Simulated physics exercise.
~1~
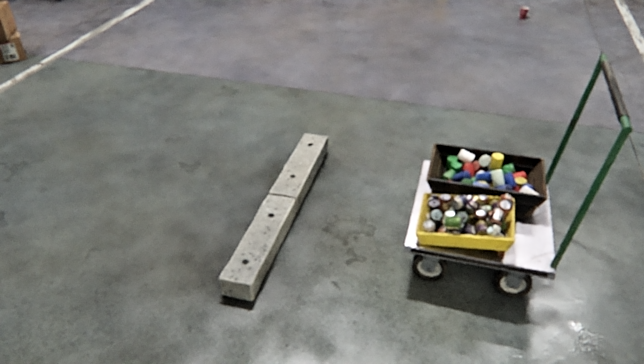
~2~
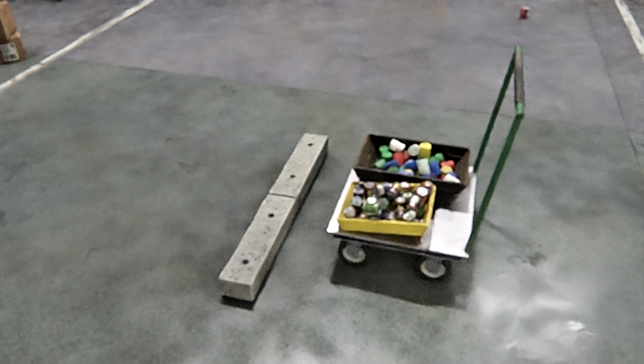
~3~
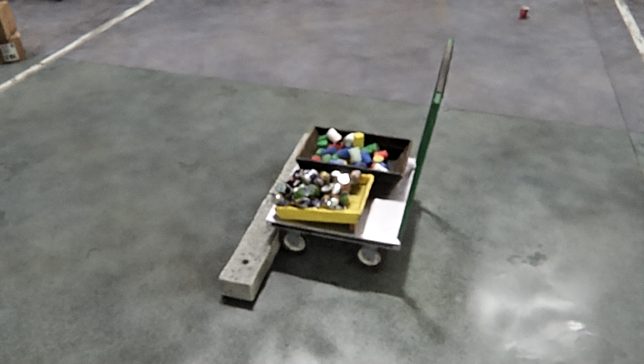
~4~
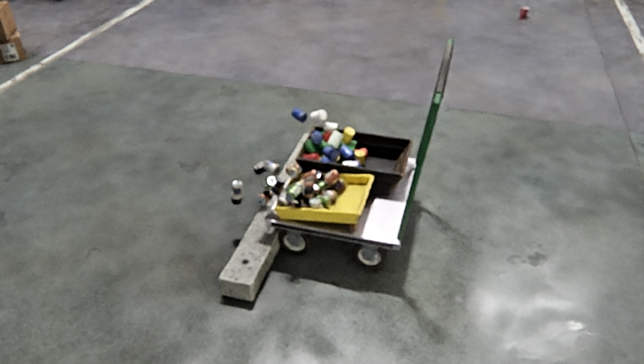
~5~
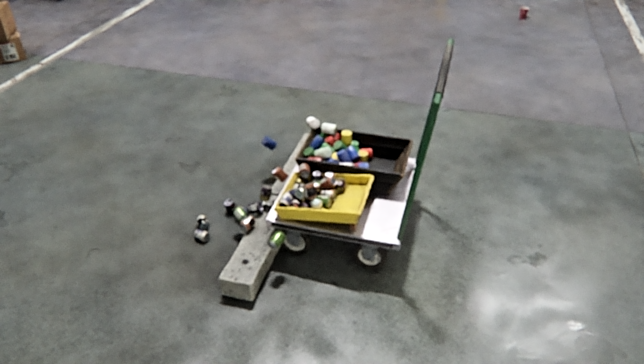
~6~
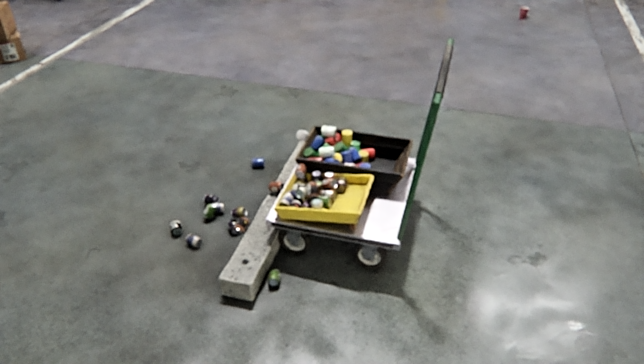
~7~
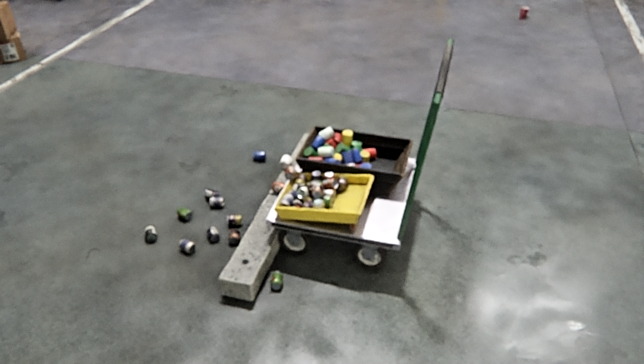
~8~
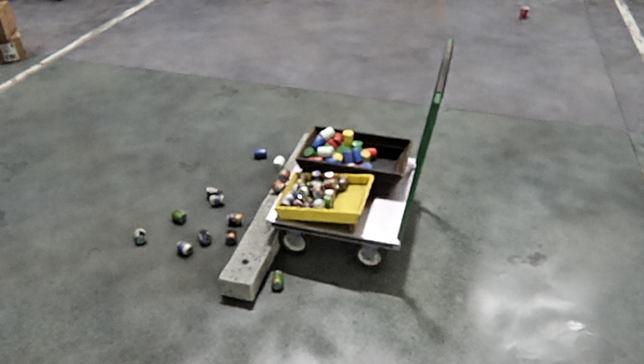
A flat cart with a green handle rolls left across a grey warehouse floor, seen from above by a still camera, carrying a yellow container of small cans in front and a black container of colourful jars behind. A pale concrete beam lies across its path. The cart meets the beam and stops abruptly, while the containers stay in place on the deck. Loose cans tumble over the yellow container's left end, and a couple of jars leave the black one. They scatter and roll left beyond the beam, one can resting near its front end, while most goods remain aboard.
